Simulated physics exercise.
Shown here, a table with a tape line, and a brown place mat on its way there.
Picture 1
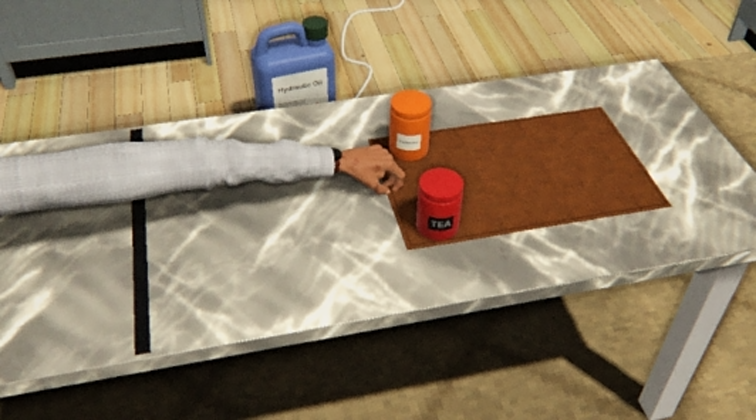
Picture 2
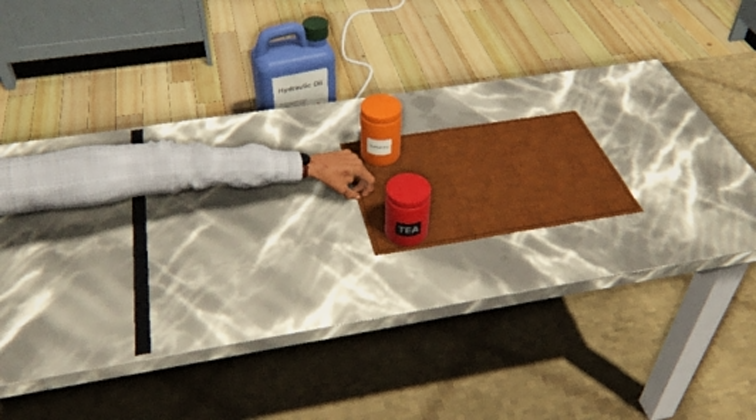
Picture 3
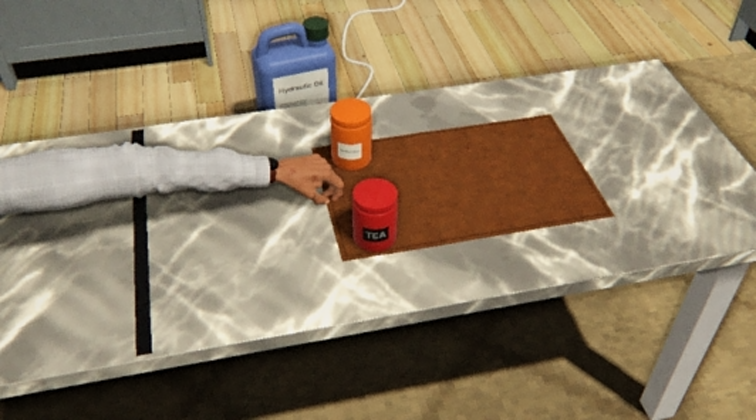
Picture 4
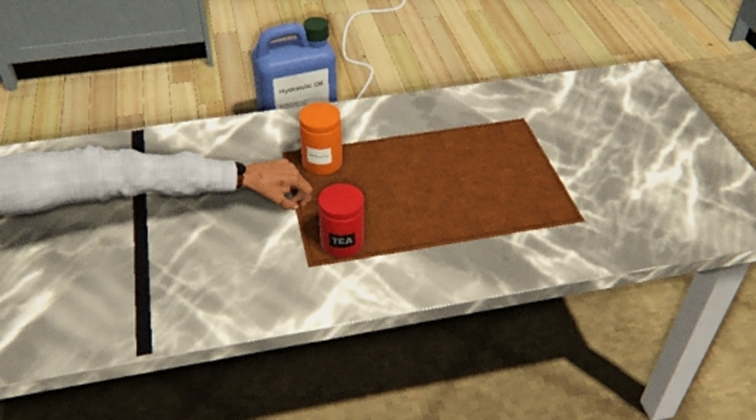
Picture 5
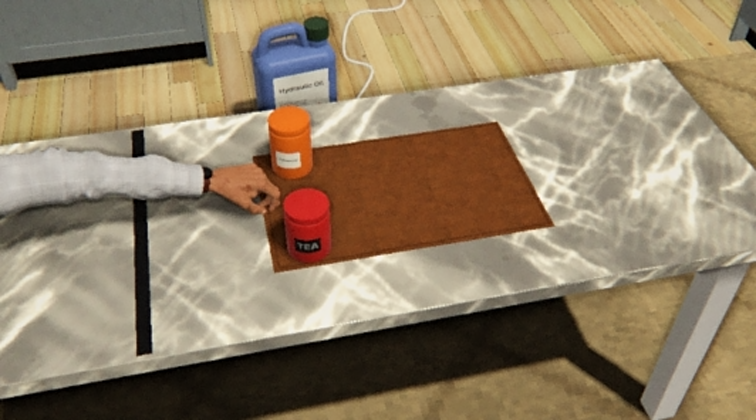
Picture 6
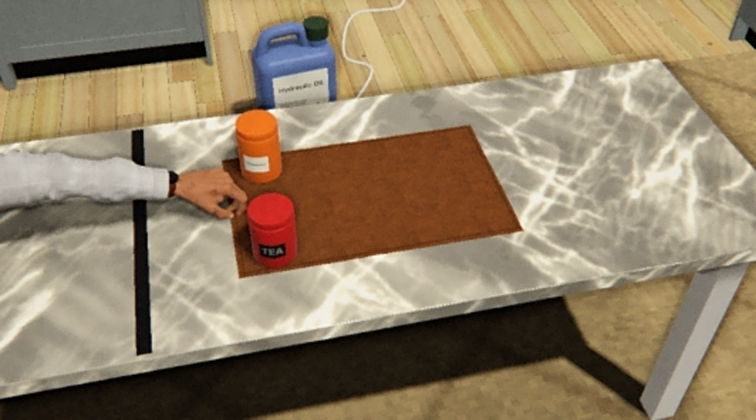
In this clip, a hand pulls a brown place mat leftward across a marble-patterned table toward a strip of black tape, and the orange jar and red tea jar standing on the mat move along with it.
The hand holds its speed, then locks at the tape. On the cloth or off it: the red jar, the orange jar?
The red jar leaves the cloth, the orange jar shoots off the front.
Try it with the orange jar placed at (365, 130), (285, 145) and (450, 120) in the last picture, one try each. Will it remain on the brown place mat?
First, it stays on; second, it leaves the cloth; third, it keeps its seat.
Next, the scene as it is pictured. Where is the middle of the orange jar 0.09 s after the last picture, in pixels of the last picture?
By then it is at (202, 155).
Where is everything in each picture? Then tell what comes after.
In the first picture, place mat end (407, 250); red jar (441, 182); orange jar (411, 101); tape (142, 331).
In the second picture, place mat end (375, 256), far hem (643, 212); orange jar (381, 106).
In the third picture, place mat end (343, 262); red jar (375, 193).
In the fourth picture, place mat end (309, 268), far hem (585, 222); orange jar (320, 114).
In the fifth picture, place mat end (275, 273); red jar (306, 204).
In the sixth picture, place mat end (239, 279), far hem (524, 231); red jar (270, 209); orange jar (256, 122); tape (143, 331).
Then, 0.09 s after the last picture, hem short of the tape; red jar on the cloth near (210, 241); orange jar on the cloth near (202, 155).
Then, 0.20 s after the last picture, hem at the tape; red jar ahead of the hem near (138, 252); orange jar ahead of the hem near (137, 164).
At rest, hem at the tape; red jar ahead of the hem near (32, 271); orange jar ahead of the hem near (45, 178). The red jar shoots off the front and the orange jar slides clear of the cloth.
